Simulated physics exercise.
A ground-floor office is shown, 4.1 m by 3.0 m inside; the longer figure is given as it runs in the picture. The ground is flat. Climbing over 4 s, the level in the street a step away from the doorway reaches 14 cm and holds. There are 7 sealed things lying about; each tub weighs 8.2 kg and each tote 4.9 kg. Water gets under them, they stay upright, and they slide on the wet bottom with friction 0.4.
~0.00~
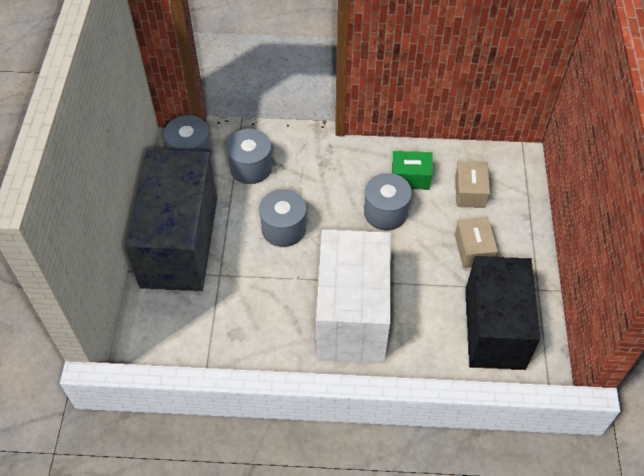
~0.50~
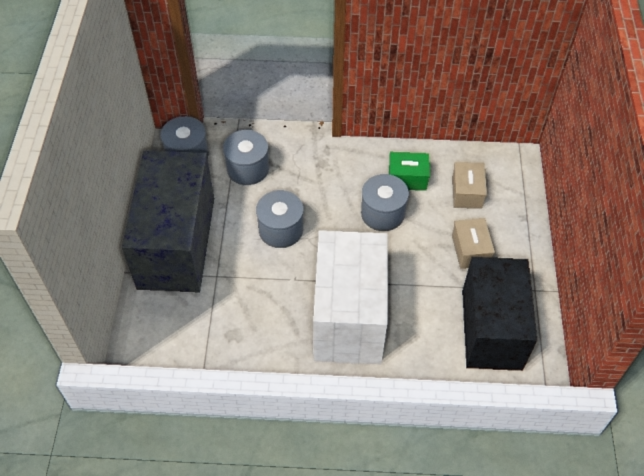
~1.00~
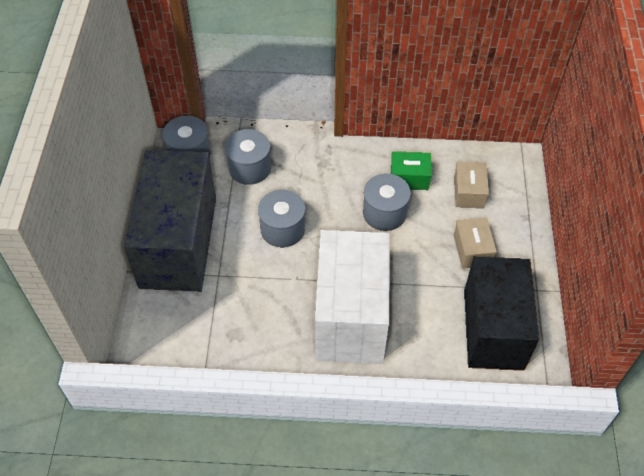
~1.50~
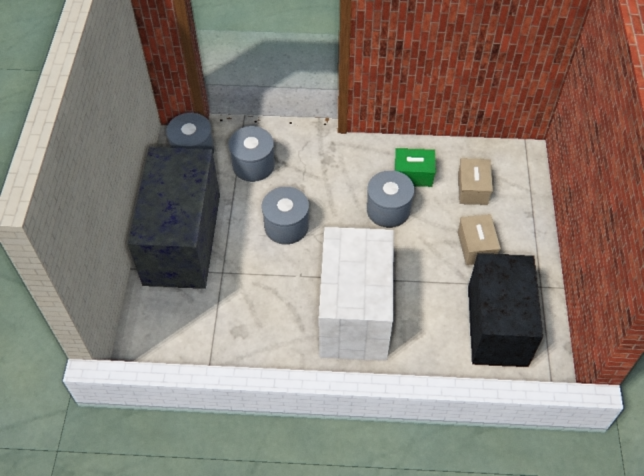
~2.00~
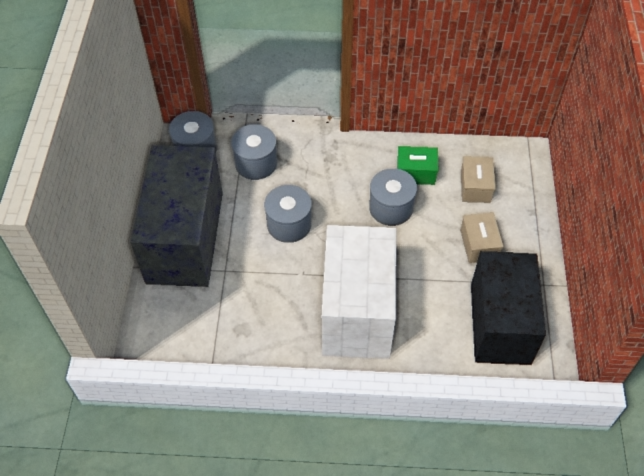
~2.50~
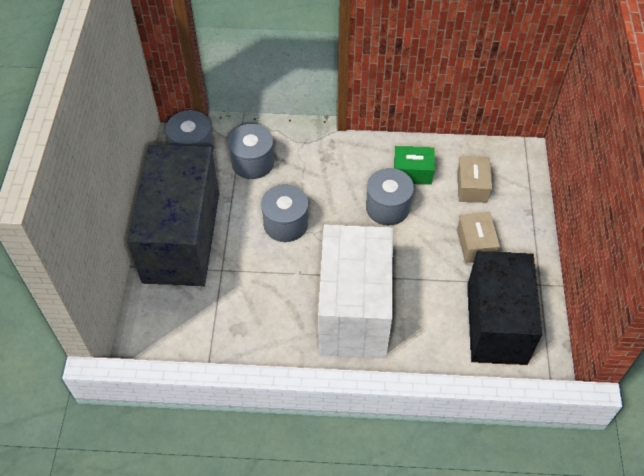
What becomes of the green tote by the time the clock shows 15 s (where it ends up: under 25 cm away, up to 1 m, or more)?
It will likely make a small trip.
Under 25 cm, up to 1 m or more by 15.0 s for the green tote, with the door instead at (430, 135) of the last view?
Note: Green tote displaced a long way.
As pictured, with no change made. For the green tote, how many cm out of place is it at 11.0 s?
By then it has shifted roughly 0 cm.
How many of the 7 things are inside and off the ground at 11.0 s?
Count: 4.
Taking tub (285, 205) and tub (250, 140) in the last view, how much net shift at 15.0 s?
150 cm, 200 cm.
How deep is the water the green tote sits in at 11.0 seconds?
Near 4 cm deep.
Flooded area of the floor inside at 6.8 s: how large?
Some 8.0 m2 of it.
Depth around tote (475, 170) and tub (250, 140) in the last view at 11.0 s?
Around 4 cm and 11 cm.
After 3.5 s the green tote is near (415, 158), 0.0 m from its start, aground; 0 afloat.
After 6.8 s the green tote is near (415, 158), 0.0 m from its start, aground; 2 afloat.
After 11.0 s the green tote is near (415, 158), 0.0 m from its start, aground; 4 afloat.
After 15.0 s the green tote is near (386, 196), 0.6 m from its start, afloat; 7 afloat.
